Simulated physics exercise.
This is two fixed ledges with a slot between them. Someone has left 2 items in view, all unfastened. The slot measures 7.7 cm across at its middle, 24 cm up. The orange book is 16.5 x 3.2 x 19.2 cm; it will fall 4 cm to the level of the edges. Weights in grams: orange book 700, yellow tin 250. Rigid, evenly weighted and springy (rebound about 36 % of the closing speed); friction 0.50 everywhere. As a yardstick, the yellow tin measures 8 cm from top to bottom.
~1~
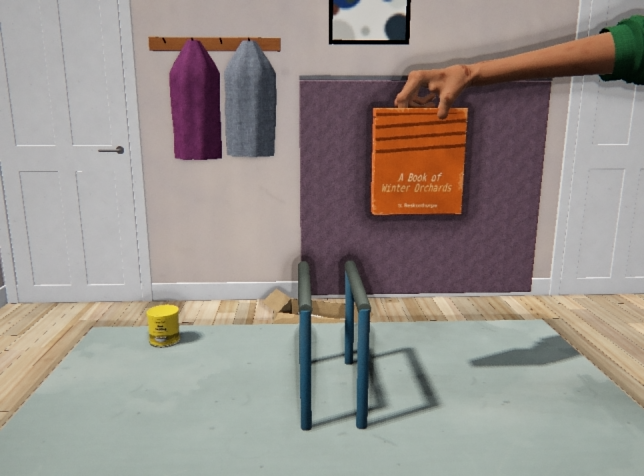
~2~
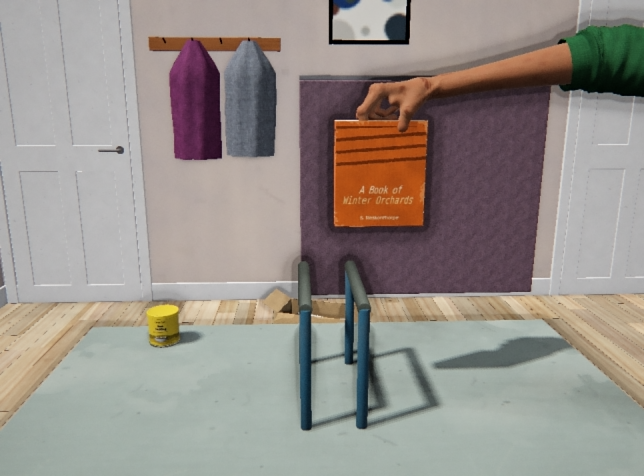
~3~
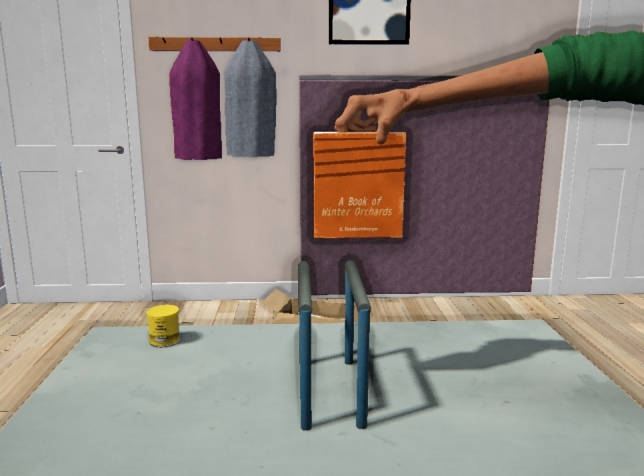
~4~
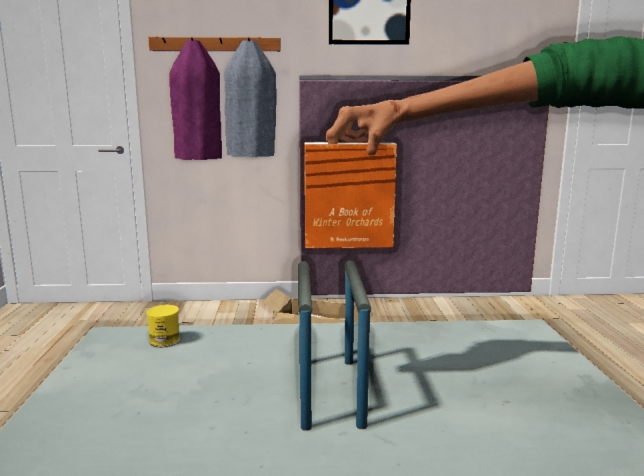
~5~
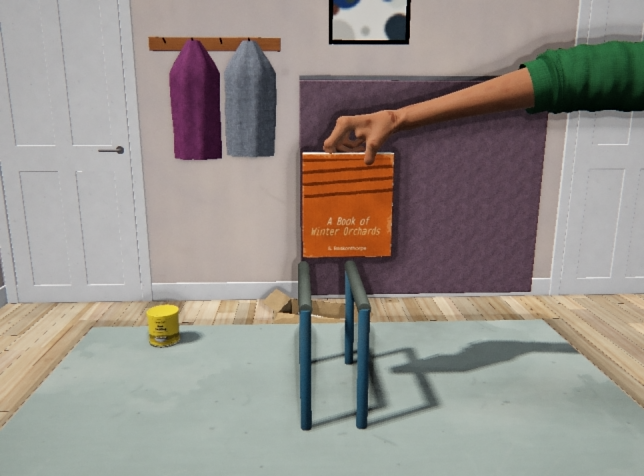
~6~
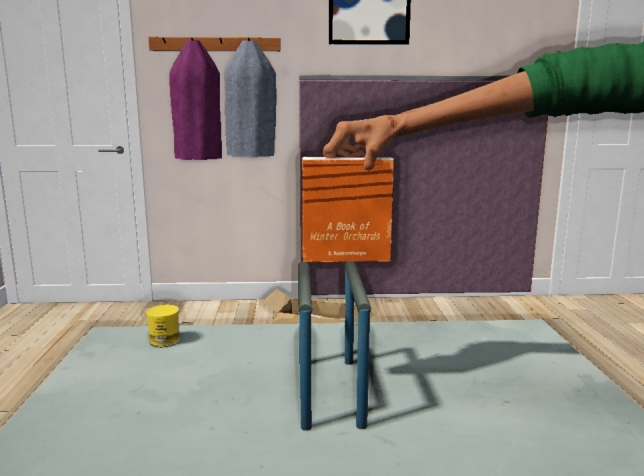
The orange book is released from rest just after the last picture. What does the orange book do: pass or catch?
The book stays on top.
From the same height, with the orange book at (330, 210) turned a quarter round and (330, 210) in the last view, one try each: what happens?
First try: It reaches the table; second try: It lodges.
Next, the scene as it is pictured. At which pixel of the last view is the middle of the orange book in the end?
Near (347, 231).
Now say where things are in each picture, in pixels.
In the first picture, 16 cm still to go; orange book (418, 162); yellow tin (164, 326).
In the second picture, 9 cm still to go; orange book (379, 174); yellow tin (164, 326).
In the third picture, 5 cm still to go; orange book (358, 185); yellow tin (164, 326).
In the fourth picture, 3 cm still to go; orange book (350, 196); yellow tin (164, 326).
In the fifth picture, 1 cm still to go; orange book (347, 205); yellow tin (164, 326).
Poised above the slot; orange book (347, 210); yellow tin (164, 326), in the sixth picture.
Then, 0.20 s past the last view, orange book shifted 4 cm near (347, 231).
Then, 0.30 s past the last view, orange book resting near (347, 231).
Finally, not toppled but over 4 cm from the start, orange book; yellow tin still in place (within 4 cm). Final places as that camera would see them, orange book near (347, 231). The book is caught.
